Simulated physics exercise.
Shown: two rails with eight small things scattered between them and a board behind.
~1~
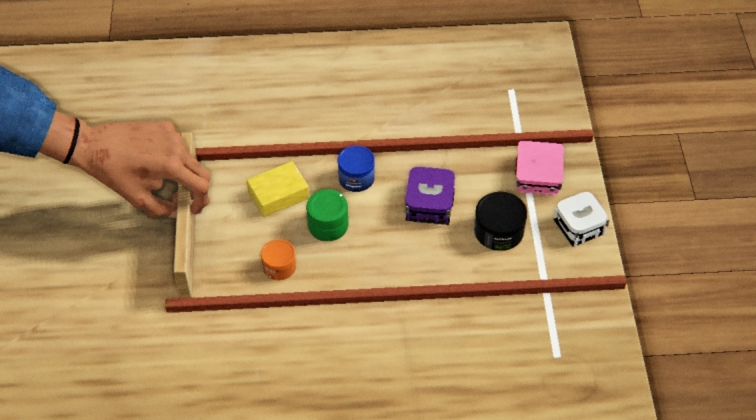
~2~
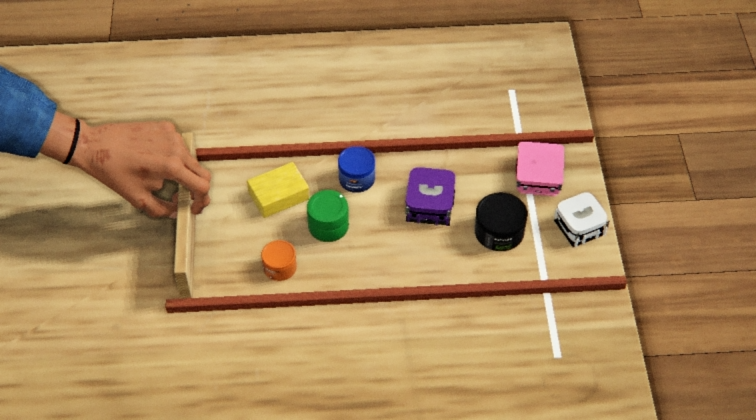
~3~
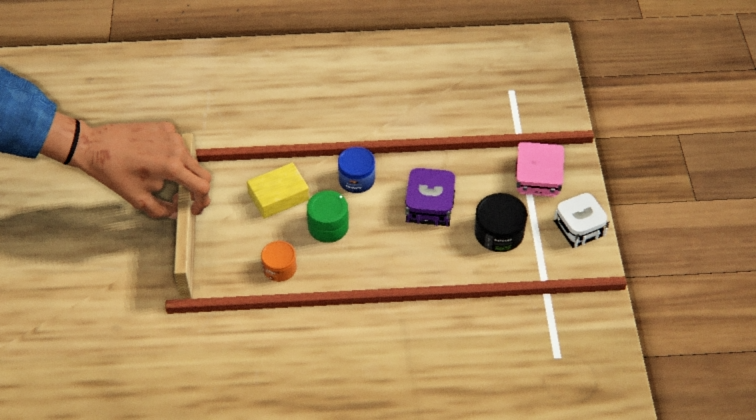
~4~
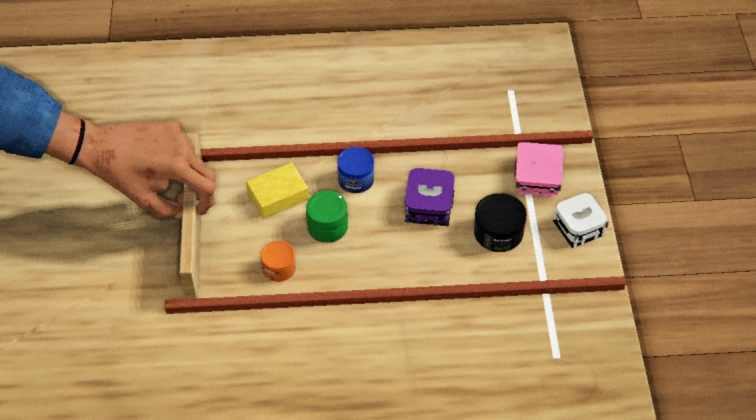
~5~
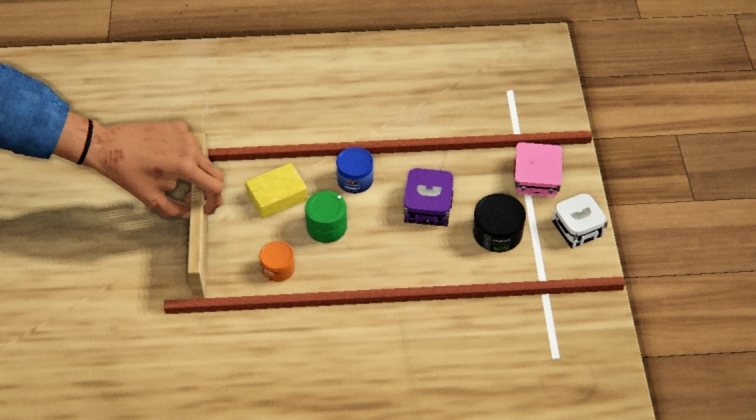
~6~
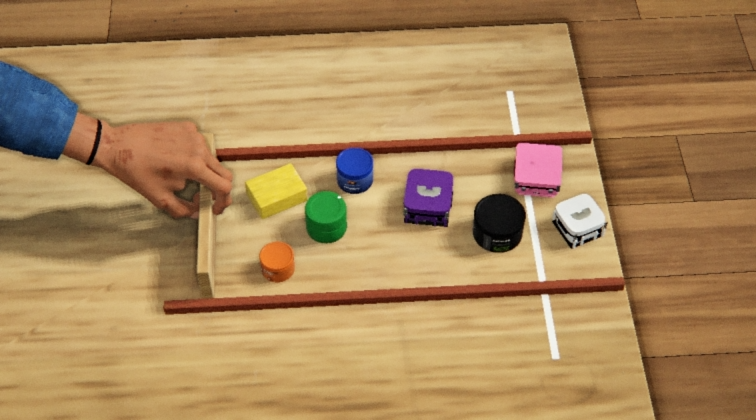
A hand slides a wooden board slightly right between two rails toward eight still objects.
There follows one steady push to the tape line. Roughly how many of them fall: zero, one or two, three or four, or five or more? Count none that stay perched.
What falls is a single one or two.
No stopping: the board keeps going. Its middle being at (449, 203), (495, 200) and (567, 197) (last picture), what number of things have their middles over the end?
In that order 0, 0 and 4.
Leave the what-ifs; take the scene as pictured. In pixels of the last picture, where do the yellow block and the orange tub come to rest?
In the last picture the yellow block sits at (552, 183) while the orange tub sits at (555, 248).
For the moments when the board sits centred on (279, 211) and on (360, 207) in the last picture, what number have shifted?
Moved so far: 2, then 5.
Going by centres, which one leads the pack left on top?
It's the purple case.
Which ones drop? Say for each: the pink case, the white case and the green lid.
Well, the pink case loses its spot, the white case loses its spot, and the green lid holds its spot.
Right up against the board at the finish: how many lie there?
So the total is 4.
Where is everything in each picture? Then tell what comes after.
White case (581, 219); pink case (539, 169); black tub (500, 222); board (186, 214); tape (532, 212), in the first frame.
Pink case (540, 170); blue tub (357, 170), in the second frame.
Black tub (501, 223); green lid (328, 217), in the third frame.
White case (580, 221); yellow block (278, 190), in the fourth frame.
Pink case (538, 170); orange tub (277, 262), in the fifth frame.
White case (579, 221); pink case (538, 171); black tub (499, 224); board (208, 215); tape (531, 214), in the sixth frame.
Early on, none off yet; white case at rest near (579, 221); pink case at rest near (538, 171); black tub at rest near (499, 224).
A while later, none off yet; white case at rest near (579, 221); pink case at rest near (538, 171); black tub travelled a little near (513, 228).
Further along, none off yet; white case travelled a little near (599, 232); pink case travelled about its own width near (568, 164); black tub travelled about its own width near (561, 249).
Finally, the number that fall off is one or two; lost, pink case and white case.
